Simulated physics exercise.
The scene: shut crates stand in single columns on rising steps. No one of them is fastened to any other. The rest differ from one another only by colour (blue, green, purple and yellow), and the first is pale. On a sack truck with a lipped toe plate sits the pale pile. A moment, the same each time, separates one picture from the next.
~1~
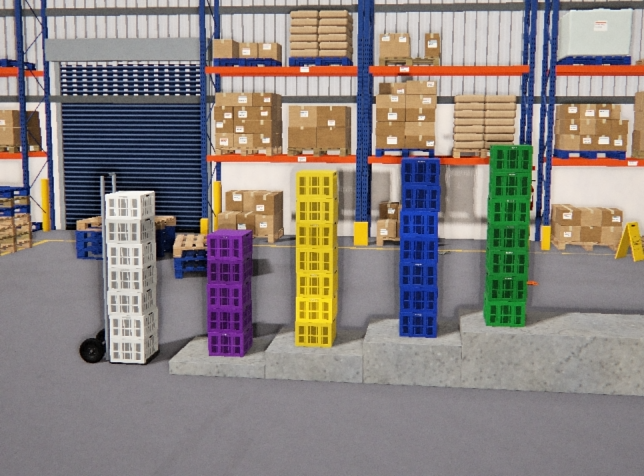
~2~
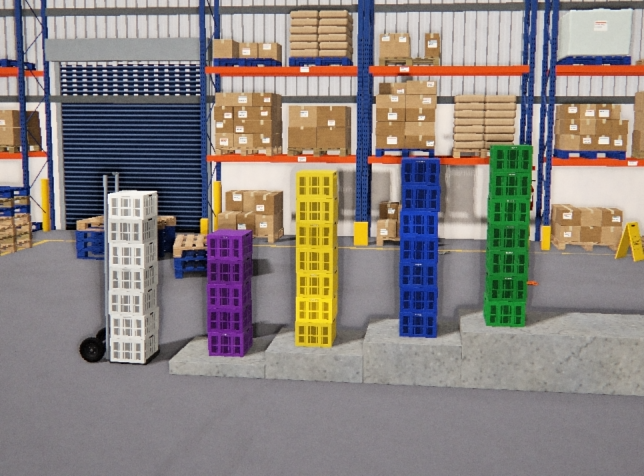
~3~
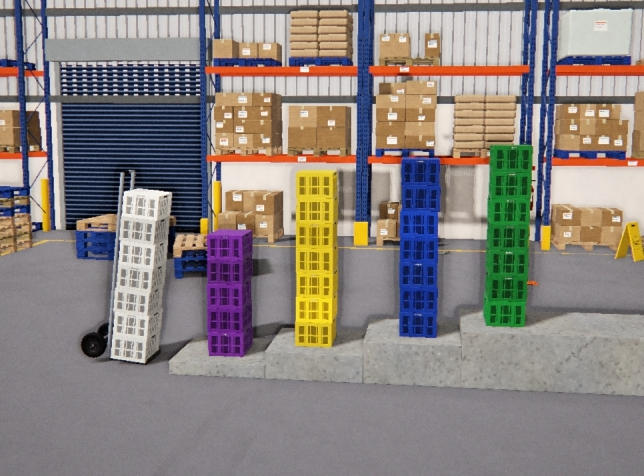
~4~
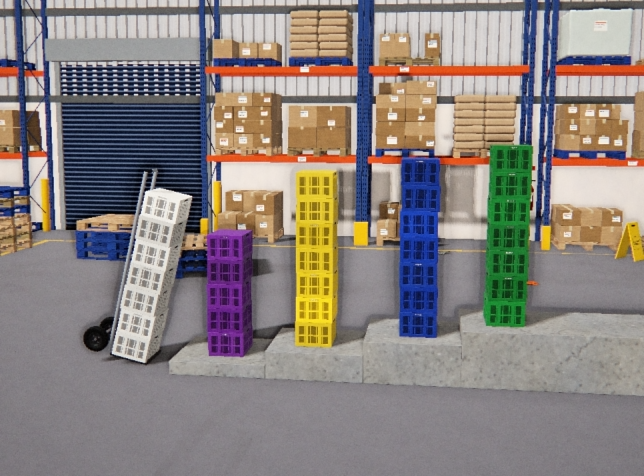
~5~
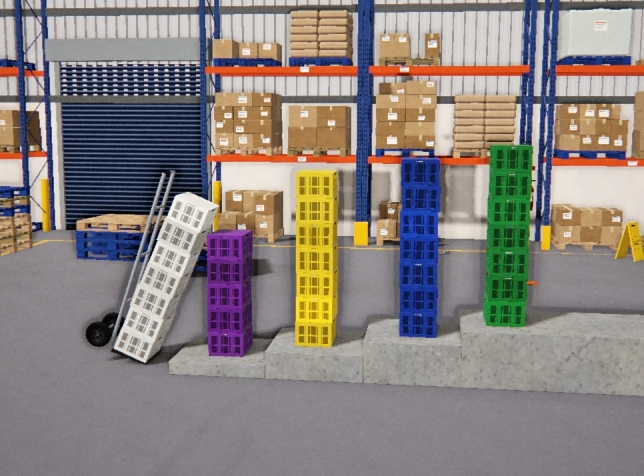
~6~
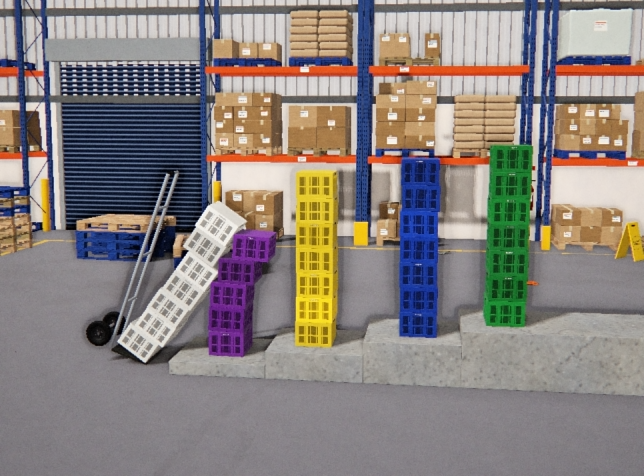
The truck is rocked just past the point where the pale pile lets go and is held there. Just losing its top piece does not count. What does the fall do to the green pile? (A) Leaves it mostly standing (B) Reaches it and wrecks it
B.
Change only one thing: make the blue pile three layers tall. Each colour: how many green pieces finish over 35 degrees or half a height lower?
For green, the count is 0.
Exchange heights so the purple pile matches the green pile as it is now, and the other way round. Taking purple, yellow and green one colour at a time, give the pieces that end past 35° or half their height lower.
By colour, purple 6, yellow 7, green 4.
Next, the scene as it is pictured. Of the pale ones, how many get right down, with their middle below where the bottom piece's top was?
The number is 1.
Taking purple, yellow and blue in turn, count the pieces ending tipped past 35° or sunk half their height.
Final tally of down pieces: Purple = 4; yellow = 7; blue = 6.
Soon, 7 of the pale pile down; none of the 7 green crates down (0 of 26 in all colours); top green crate unmoved; top purple crate tipped clearly, half its height lower.
A while on, 7 of the pale pile down; none of the 7 green crates down (11 of 26 in all colours); top green crate tipped barely; top yellow crate tipped well over, about its own height lower.
Towards the end, 7 of the pale pile down; 7 of the 7 green crates down (24 of 26 in all colours); top green crate on its side; top yellow crate tipped steeply, some three heights lower.
Finally, 7 of the pale pile down; 7 of the 7 green crates down (24 of 26 in all colours); top green crate some eight heights lower; top yellow crate tipped steeply, some three heights lower. Seen by the last camera, middles, top yellow crate near (464, 252).
